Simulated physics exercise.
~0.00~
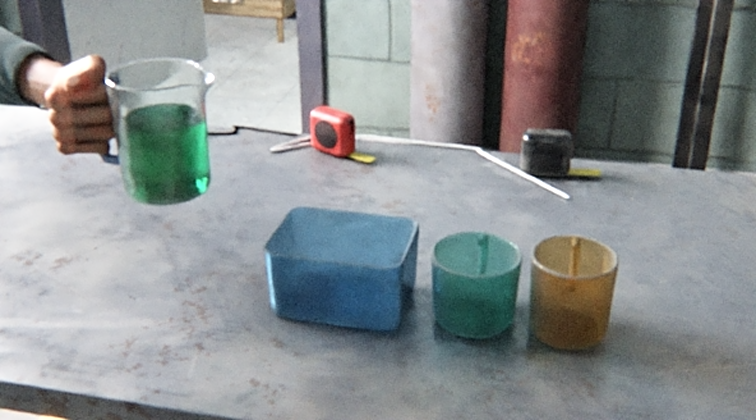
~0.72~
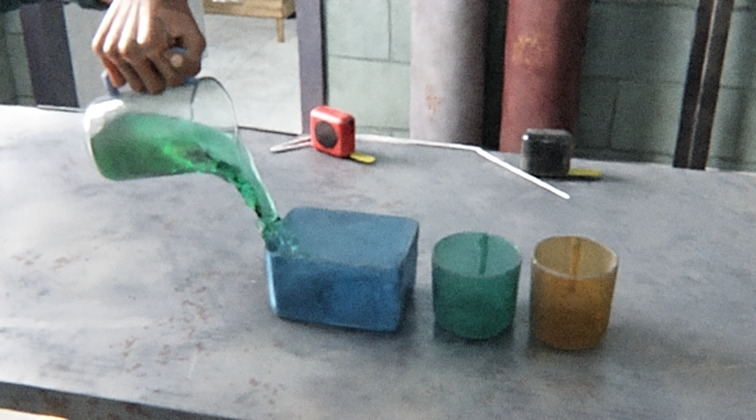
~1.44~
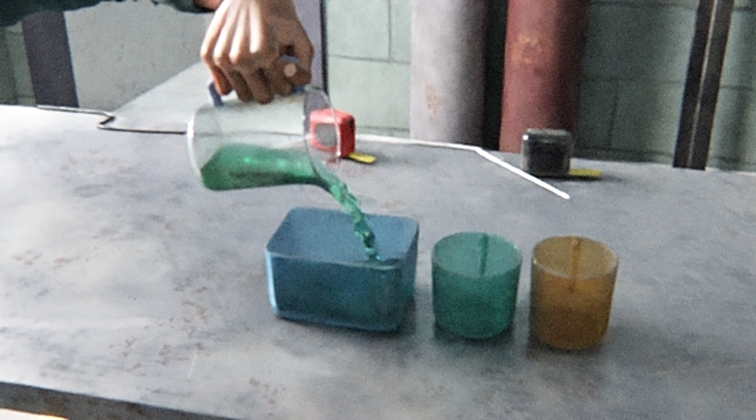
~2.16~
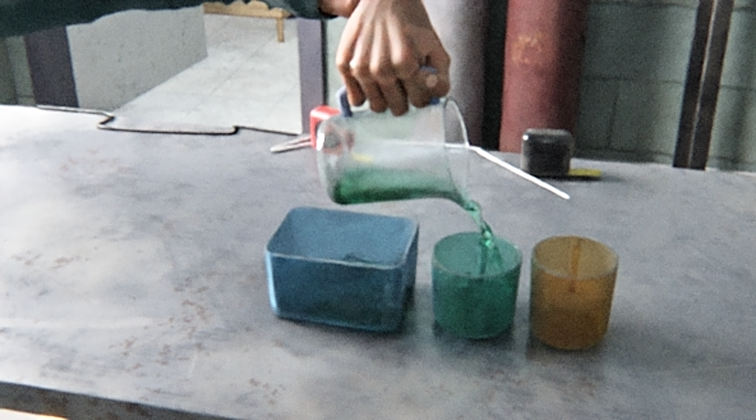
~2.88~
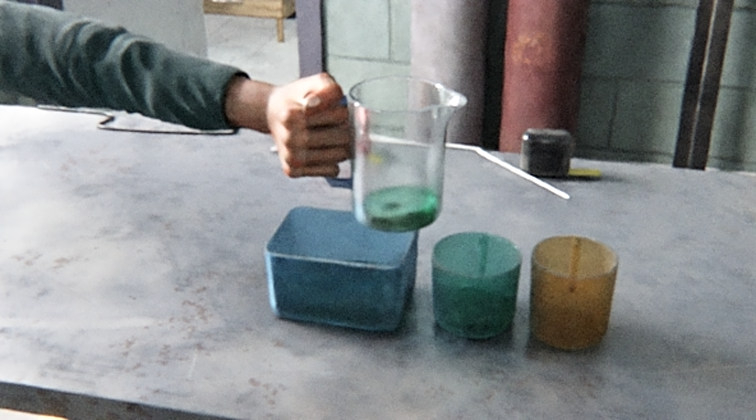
A hand tips a glass pitcher of green liquid and pours into a blue oblong tub, then moves right and pours into the green mug beside it, before holding the pitcher nearly upright above them with a little liquid left.
